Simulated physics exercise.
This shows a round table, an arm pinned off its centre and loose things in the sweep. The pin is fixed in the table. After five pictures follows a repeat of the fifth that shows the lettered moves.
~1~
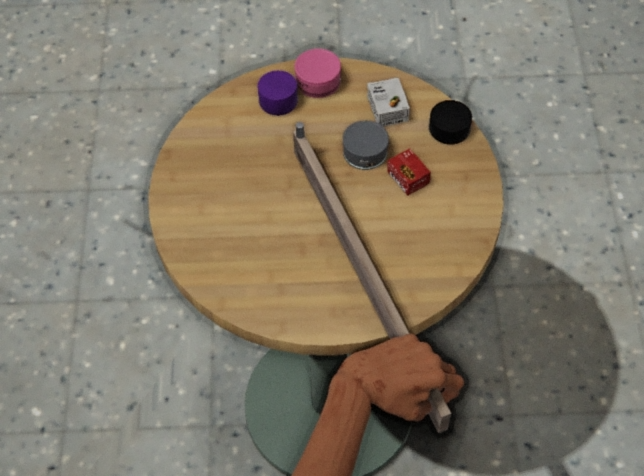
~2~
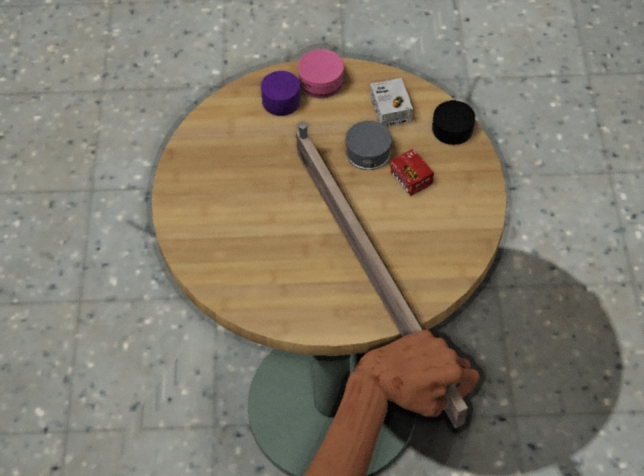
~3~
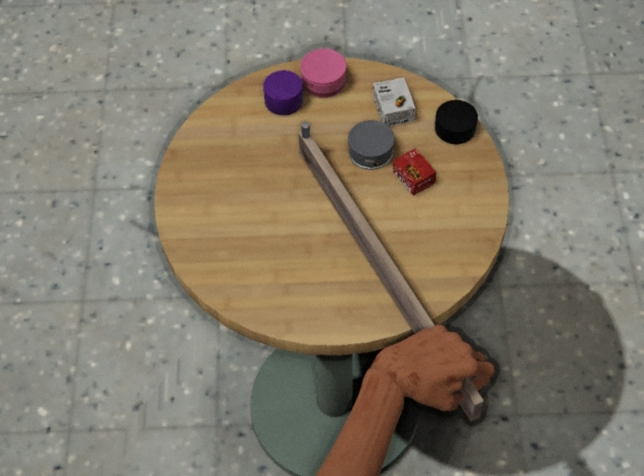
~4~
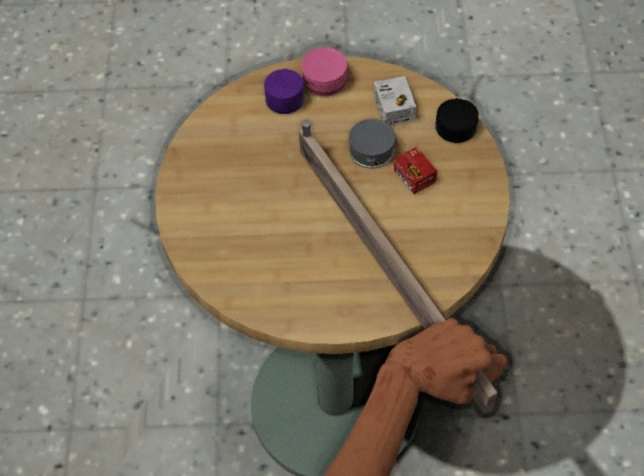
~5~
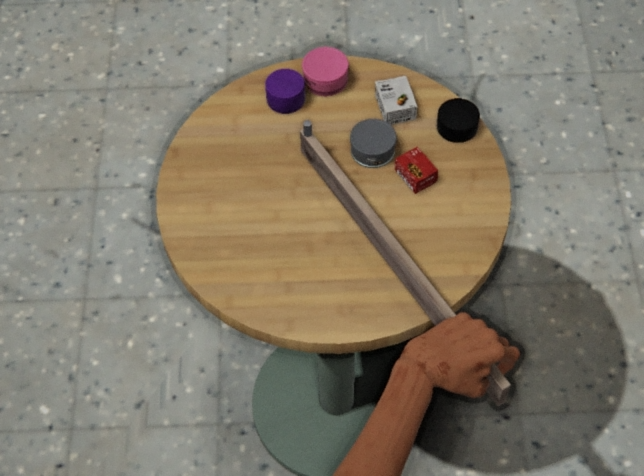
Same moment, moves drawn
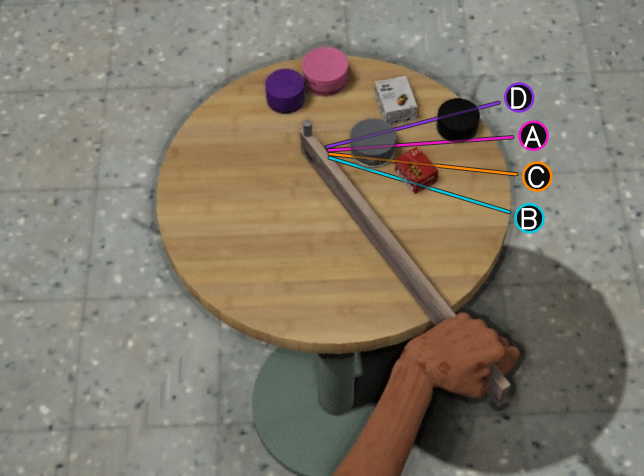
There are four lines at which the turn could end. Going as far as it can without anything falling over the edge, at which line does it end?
It can go as far as D.
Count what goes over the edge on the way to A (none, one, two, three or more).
The count is none.
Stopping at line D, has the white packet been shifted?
Yes.
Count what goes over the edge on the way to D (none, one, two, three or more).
By then, none.
On the marked copy, A at (420, 144); B at (418, 185); C at (422, 164); D at (414, 125).
Following D. Soon after the start, arm (405, 178); black pot (458, 121); pink tub (326, 72).
Later, arm (418, 138); white packet (398, 95); red packet (416, 139).
In the end, arm (412, 107); black pot (450, 92); white packet (395, 79); nothing has fallen.
As for the rest, A is safe but short; B is safe but short; C is safe but short.
